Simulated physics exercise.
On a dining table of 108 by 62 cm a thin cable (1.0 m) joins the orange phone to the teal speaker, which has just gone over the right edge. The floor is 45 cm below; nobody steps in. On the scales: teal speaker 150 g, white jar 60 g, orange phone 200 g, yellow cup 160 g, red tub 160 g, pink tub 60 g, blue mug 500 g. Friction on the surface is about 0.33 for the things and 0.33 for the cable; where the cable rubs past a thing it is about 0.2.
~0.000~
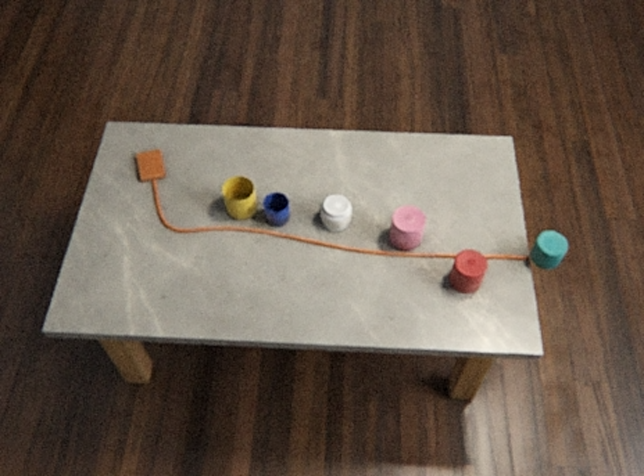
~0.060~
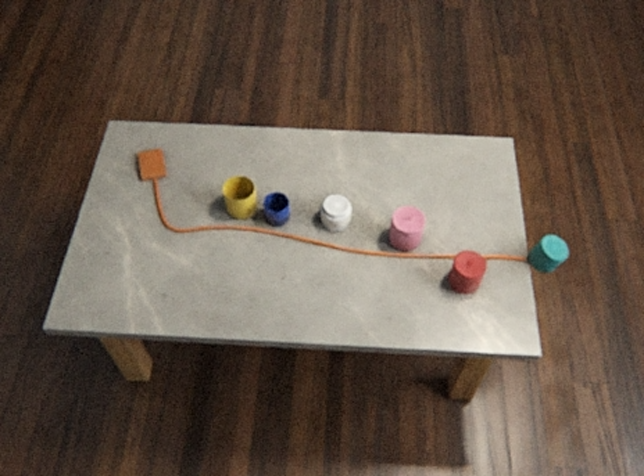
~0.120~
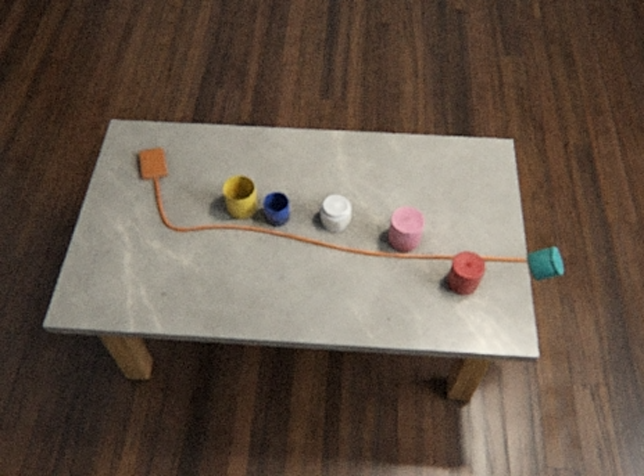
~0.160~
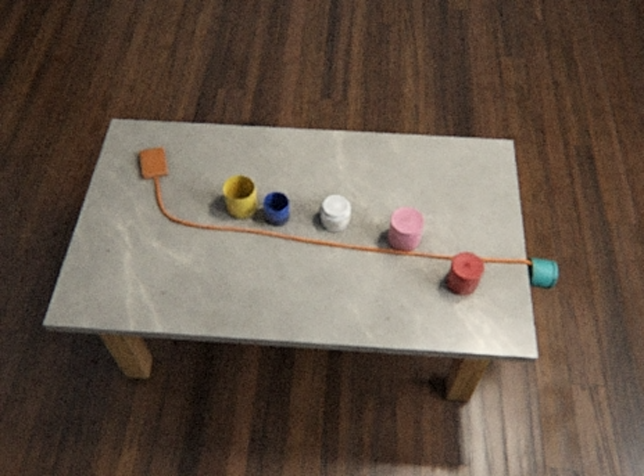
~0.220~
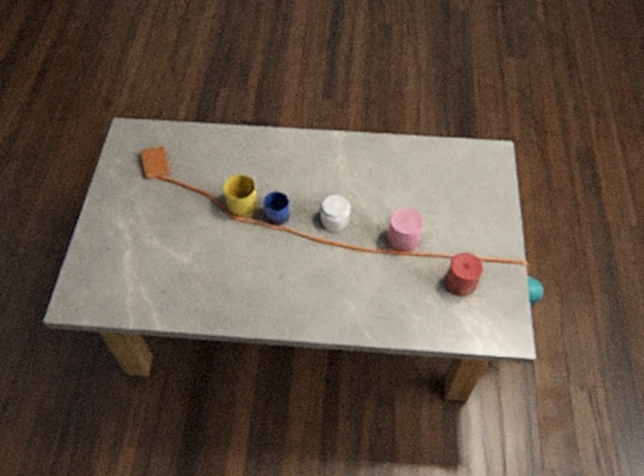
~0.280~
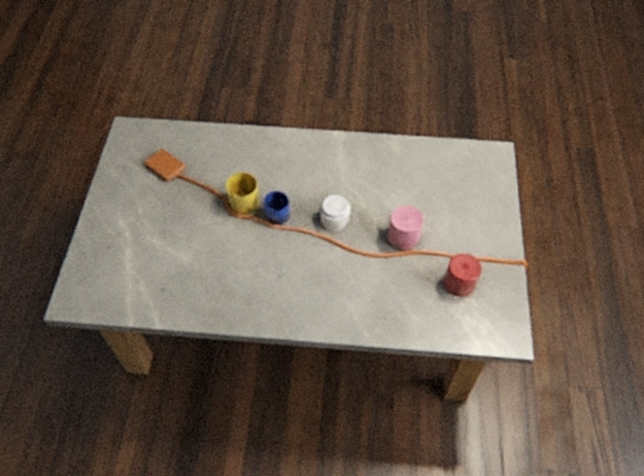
A grey table held a row of small cups and tubs as a teal object slipped down past its right edge and out of sight, pulling the orange cord straighter and twisting the orange block.
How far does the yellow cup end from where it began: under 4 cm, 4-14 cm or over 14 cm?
Verdict: The yellow cup hardly moves.
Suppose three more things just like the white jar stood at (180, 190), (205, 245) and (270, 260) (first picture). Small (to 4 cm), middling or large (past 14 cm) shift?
In that order: Middling, small, small.
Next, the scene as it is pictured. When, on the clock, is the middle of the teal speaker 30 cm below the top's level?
About: 1.20 s.
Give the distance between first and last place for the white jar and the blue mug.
White jar 0 cm, blue mug 0 cm.
At 0.5 s, the cable's tail end at (203, 185); orange phone 10 cm off its start, teal speaker over the edge, pink tub 1 cm off its start.
At 0.7 s, the cable's tail end at (208, 193); orange phone 13 cm off its start, teal speaker over the edge, pink tub 1 cm off its start.
At 1.0 s, the cable's tail end at (212, 197); orange phone 15 cm off its start at (198, 185), teal speaker over the edge, pink tub 1 cm off its start at (408, 216).
At 1.2 s, the cable's tail end at (218, 202); orange phone 17 cm off its start, teal speaker over the edge, pink tub 1 cm off its start.
At 2.4 s, the cable's tail end at (222, 205); yellow cup 1 cm off its start at (242, 184), orange phone 18 cm off its start at (208, 192), teal speaker over the edge, pink tub 1 cm off its start at (408, 216).
